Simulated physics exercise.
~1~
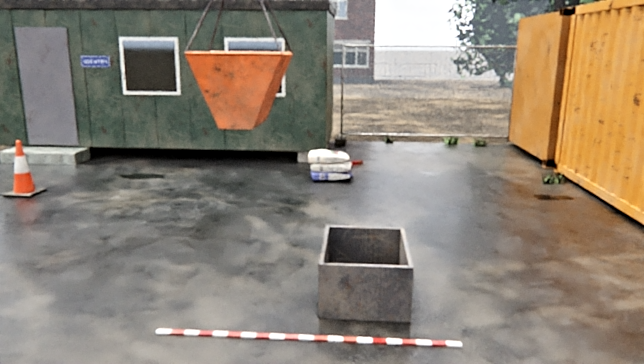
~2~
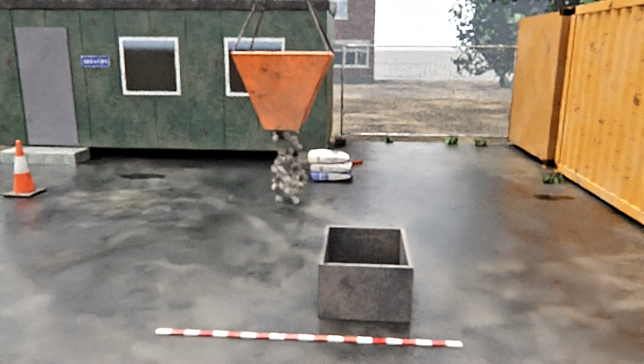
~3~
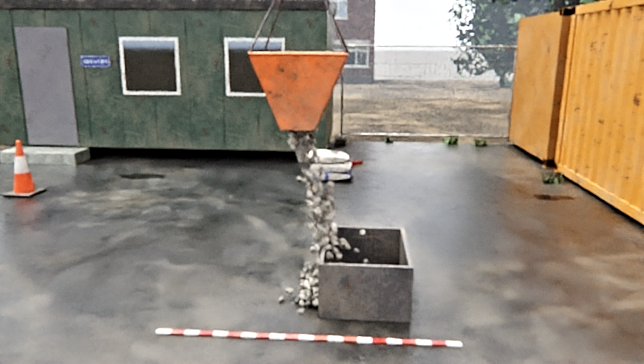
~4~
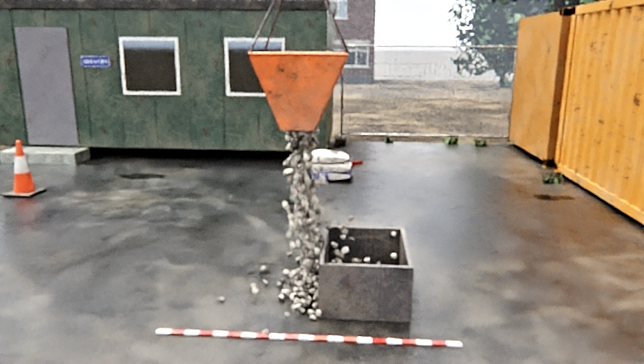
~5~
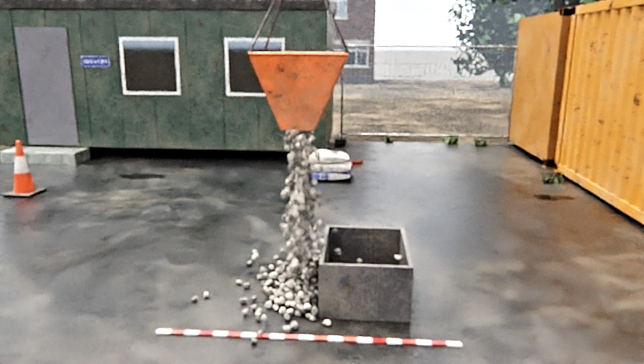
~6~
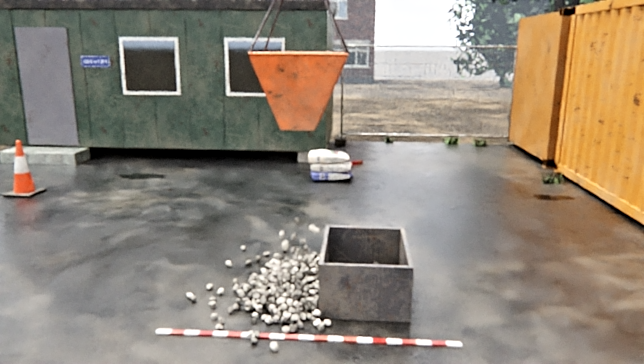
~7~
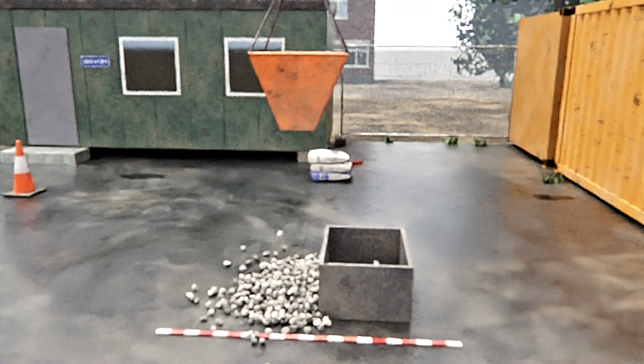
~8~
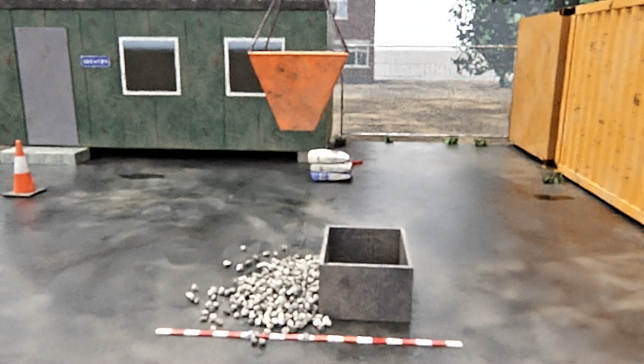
The clip shows an orange skip hanging over a wet yard, moving right and releasing grey stones from its bottom before stopping short of an open bin. Most of the stones pile up on the ground left of the bin, while a few drop inside, and the emptied skip hangs still.
